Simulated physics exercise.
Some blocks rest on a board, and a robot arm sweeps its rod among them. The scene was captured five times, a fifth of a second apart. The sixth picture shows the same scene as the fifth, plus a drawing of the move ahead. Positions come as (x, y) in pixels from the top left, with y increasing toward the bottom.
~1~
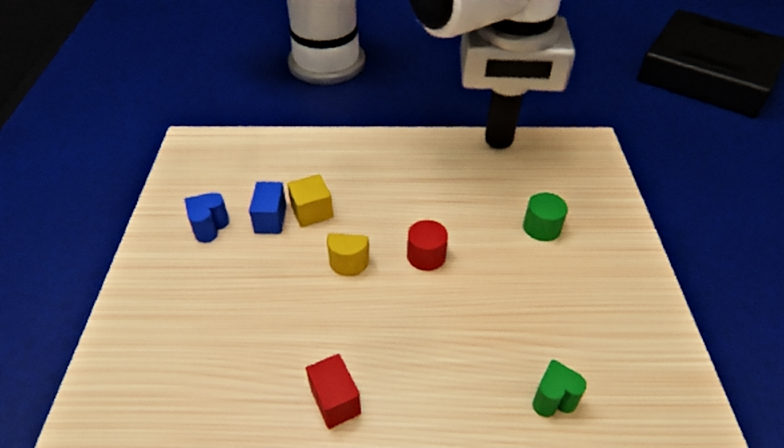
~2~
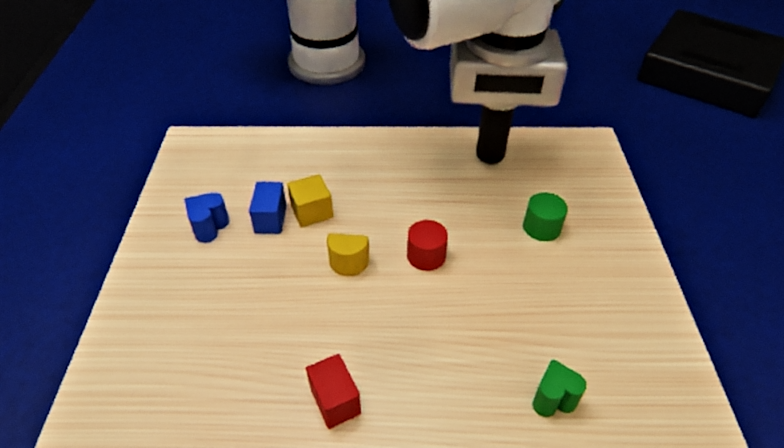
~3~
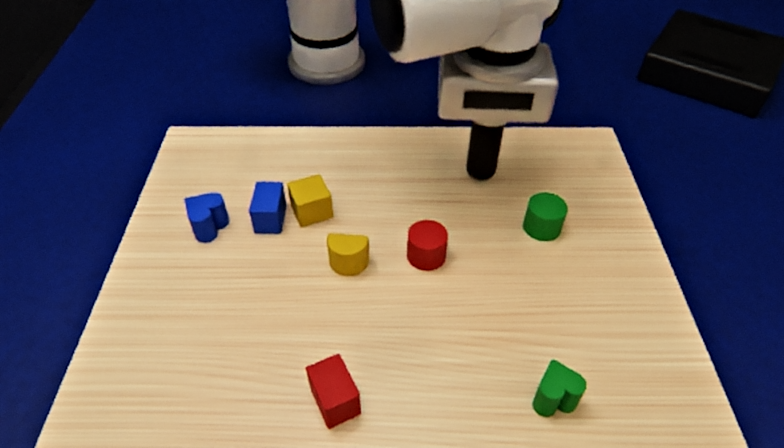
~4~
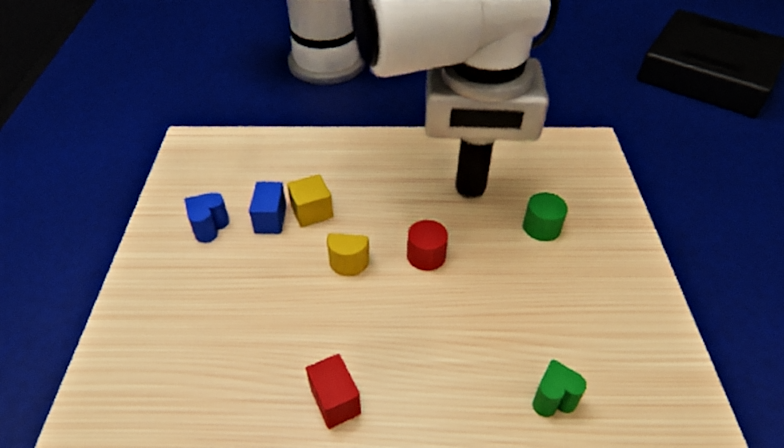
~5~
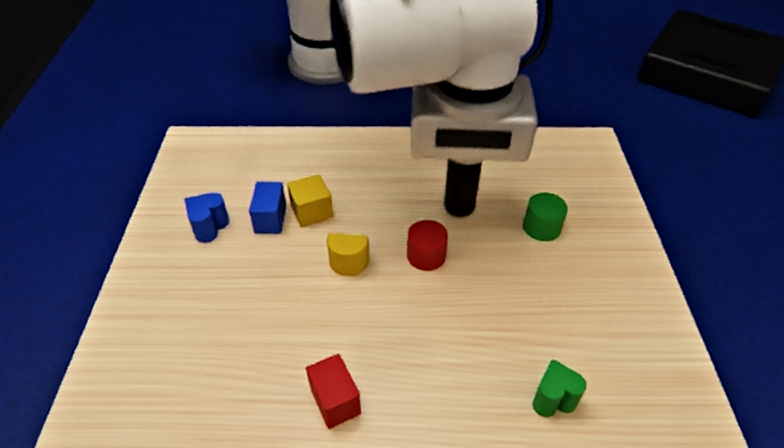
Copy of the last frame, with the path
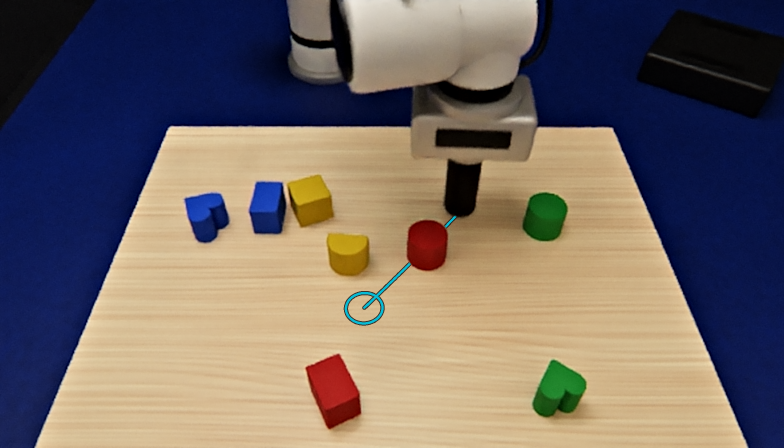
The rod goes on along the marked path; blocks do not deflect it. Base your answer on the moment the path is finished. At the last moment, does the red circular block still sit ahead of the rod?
It seems not.
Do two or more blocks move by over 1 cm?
I believe not.
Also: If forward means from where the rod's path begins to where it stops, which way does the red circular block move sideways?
The left.
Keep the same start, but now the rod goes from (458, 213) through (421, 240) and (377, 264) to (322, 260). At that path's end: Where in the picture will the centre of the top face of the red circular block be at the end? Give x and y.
At roughly (414, 262).
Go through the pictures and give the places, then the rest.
The first frame shows rod's lower end at (499, 141); yellow half-round block at (347, 243); red circular block at (428, 234).
The second frame shows rod at (490, 155); blocks still.
The third frame shows rod at (481, 171); blocks still.
The fourth frame shows rod at (470, 188); blocks still.
The fifth frame shows rod at (459, 207); yellow half-round block at (347, 243); red circular block at (428, 234).
Drawn move, straight from (458, 213) to (364, 308).
What follows on the original path. One third of the way, rod at (431, 236); red circular block at (419, 246).
Two thirds of the way, rod at (399, 268); red circular block at (401, 284).
At the end, rod at (364, 302); yellow half-round block still; red circular block at (396, 308).
